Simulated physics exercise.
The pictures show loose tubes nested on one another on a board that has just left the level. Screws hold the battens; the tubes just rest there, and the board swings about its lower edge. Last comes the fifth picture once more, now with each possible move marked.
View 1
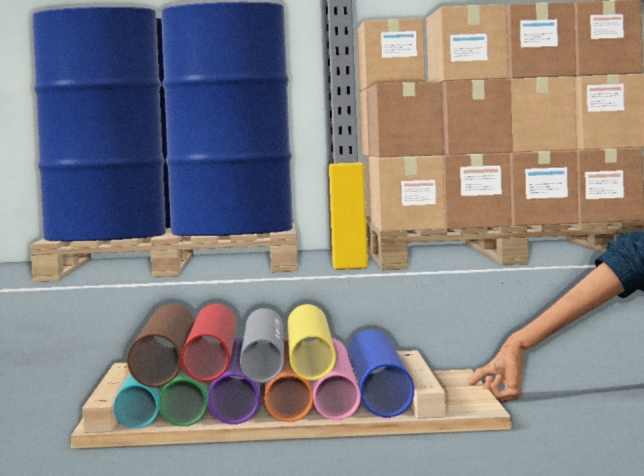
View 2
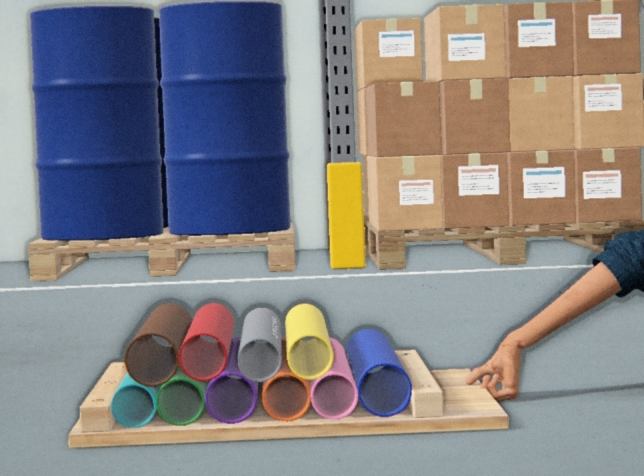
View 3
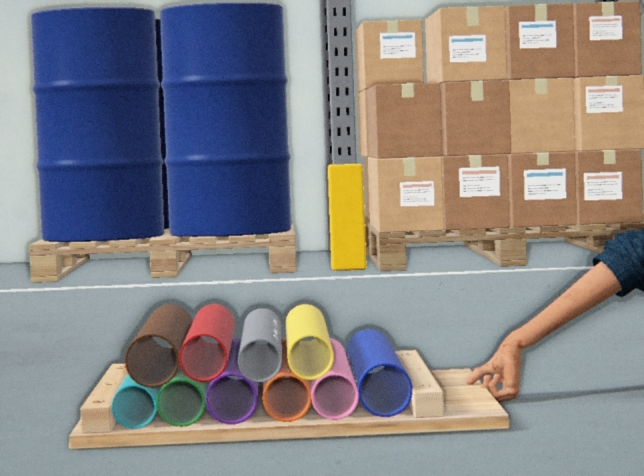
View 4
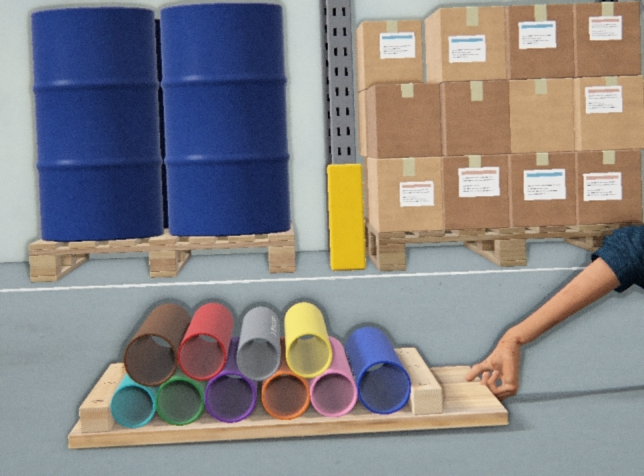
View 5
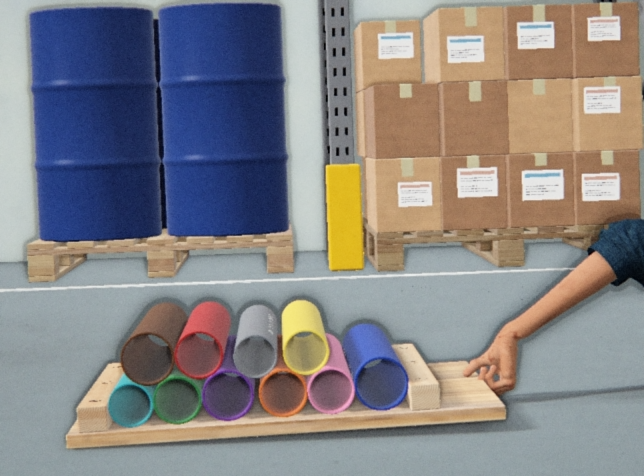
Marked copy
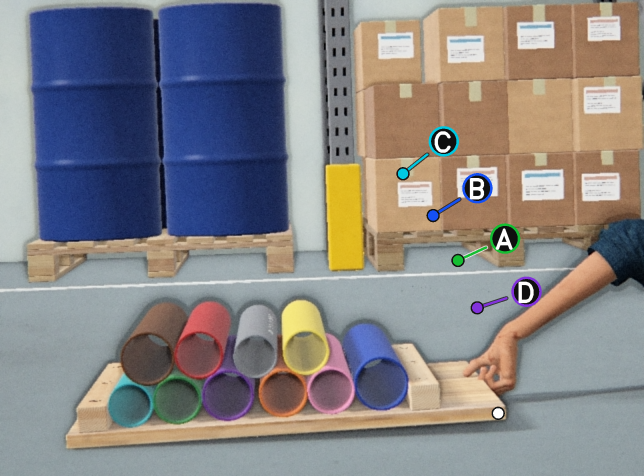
The footage shows a hand at the right end of a slightly tilted wooden board holding colourful tubes stacked in two rows between battens, near blue drums and cardboard boxes; almost nothing moves, and the tubes keep their arrangement.
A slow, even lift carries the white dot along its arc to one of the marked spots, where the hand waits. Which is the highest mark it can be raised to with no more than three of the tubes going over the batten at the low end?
At most to B.
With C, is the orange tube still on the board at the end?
Yes.
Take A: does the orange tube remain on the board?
The orange tube: Yes.
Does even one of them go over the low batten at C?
At C: Yes.
On the marked copy, A at (458, 260); B at (433, 216); C at (403, 174); D at (477, 308); the white dot at (498, 413).
Following B. Soon after the start, board at 17°.
Later, board at 30°.
In the end, board at 30°, two over the low batten (brown, red).
As for the rest, A one over the low batten (brown); C four over the low batten (brown, grey, yellow, red); D none over the low batten.
